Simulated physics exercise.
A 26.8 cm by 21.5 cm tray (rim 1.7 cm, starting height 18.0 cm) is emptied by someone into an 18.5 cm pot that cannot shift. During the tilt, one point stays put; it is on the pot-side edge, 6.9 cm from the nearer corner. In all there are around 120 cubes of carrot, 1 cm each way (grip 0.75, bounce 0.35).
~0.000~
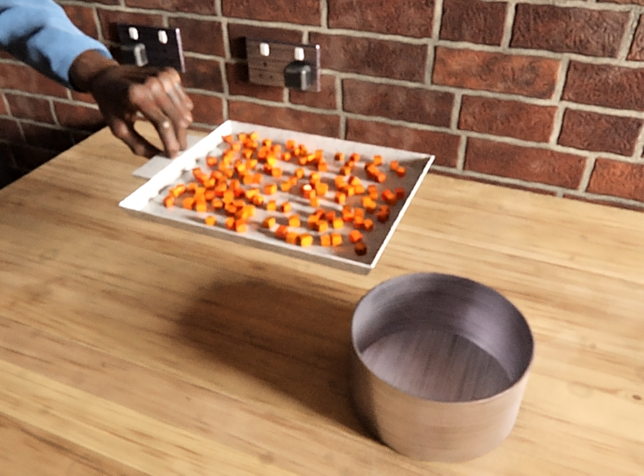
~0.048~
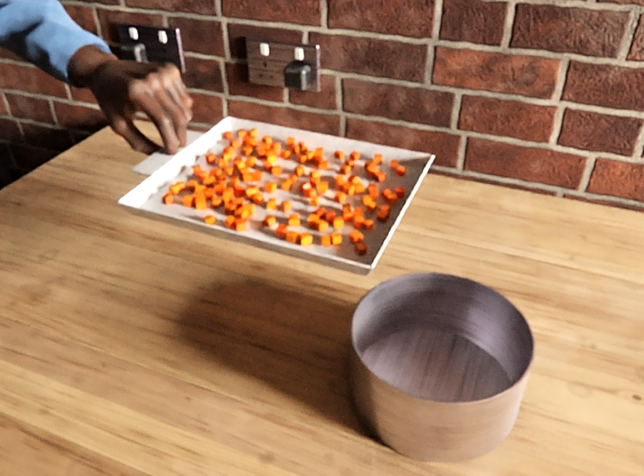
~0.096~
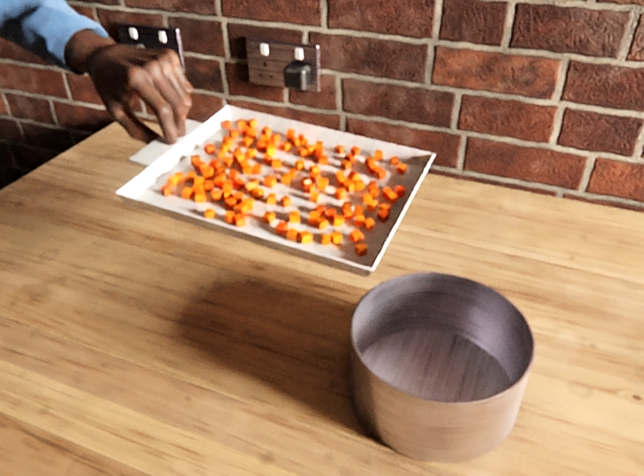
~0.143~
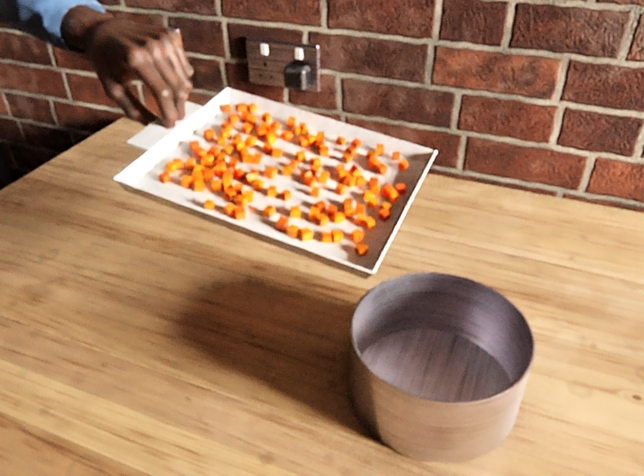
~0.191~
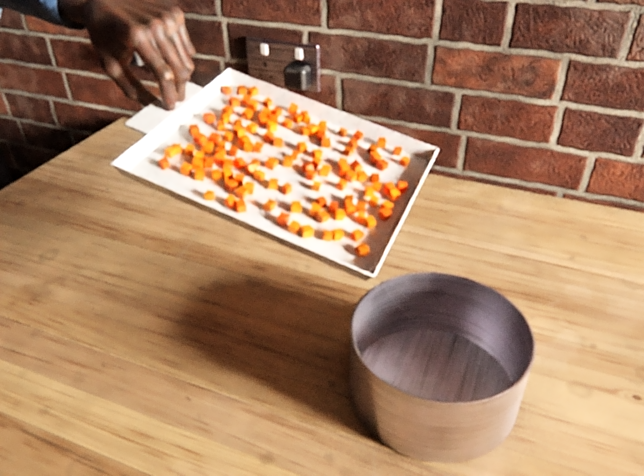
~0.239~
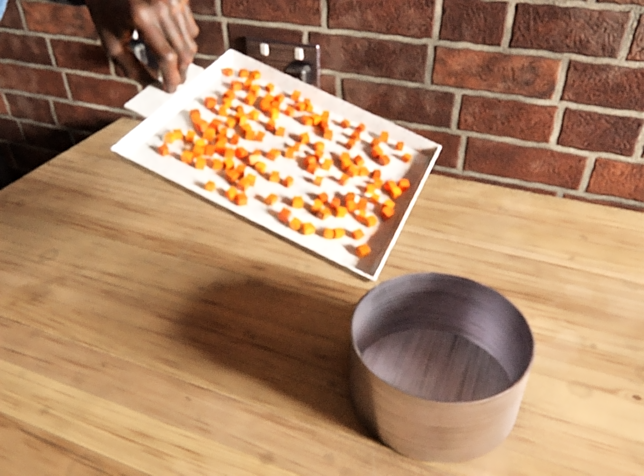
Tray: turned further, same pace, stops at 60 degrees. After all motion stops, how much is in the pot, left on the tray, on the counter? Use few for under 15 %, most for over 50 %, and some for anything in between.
Pot: Most, left on the tray: Some, counter: Few.
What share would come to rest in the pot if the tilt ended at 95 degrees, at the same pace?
It would land at about 90 percent.
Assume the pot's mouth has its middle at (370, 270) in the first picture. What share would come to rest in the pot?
Something like 10 per cent would settle in it.
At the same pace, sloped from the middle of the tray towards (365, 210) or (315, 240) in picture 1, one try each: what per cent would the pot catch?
That would be close to 35 per cent, then close to 35 per cent.
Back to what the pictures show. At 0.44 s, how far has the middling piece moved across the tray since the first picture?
About 1 cm.
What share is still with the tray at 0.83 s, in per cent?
Close to 45 in a hundred parts of the load.
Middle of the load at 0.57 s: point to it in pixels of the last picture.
Estimated load position: Around (347, 155).
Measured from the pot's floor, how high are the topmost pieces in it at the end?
Measured height: Approx. 2.0 cm.
After 0.44 s, tilt 40 degrees; the tray holds 100 %, the pot 0 %.
After 0.57 s, tilt 54 degrees; the tray holds 100 %, the pot 0 %.
Then, at 0.83 s, tilt 60 degrees; the tray holds 45 %, the pot 25 %.
By 2.2 s all is still; pot 75 %, tray 25 %, counter 5 %.
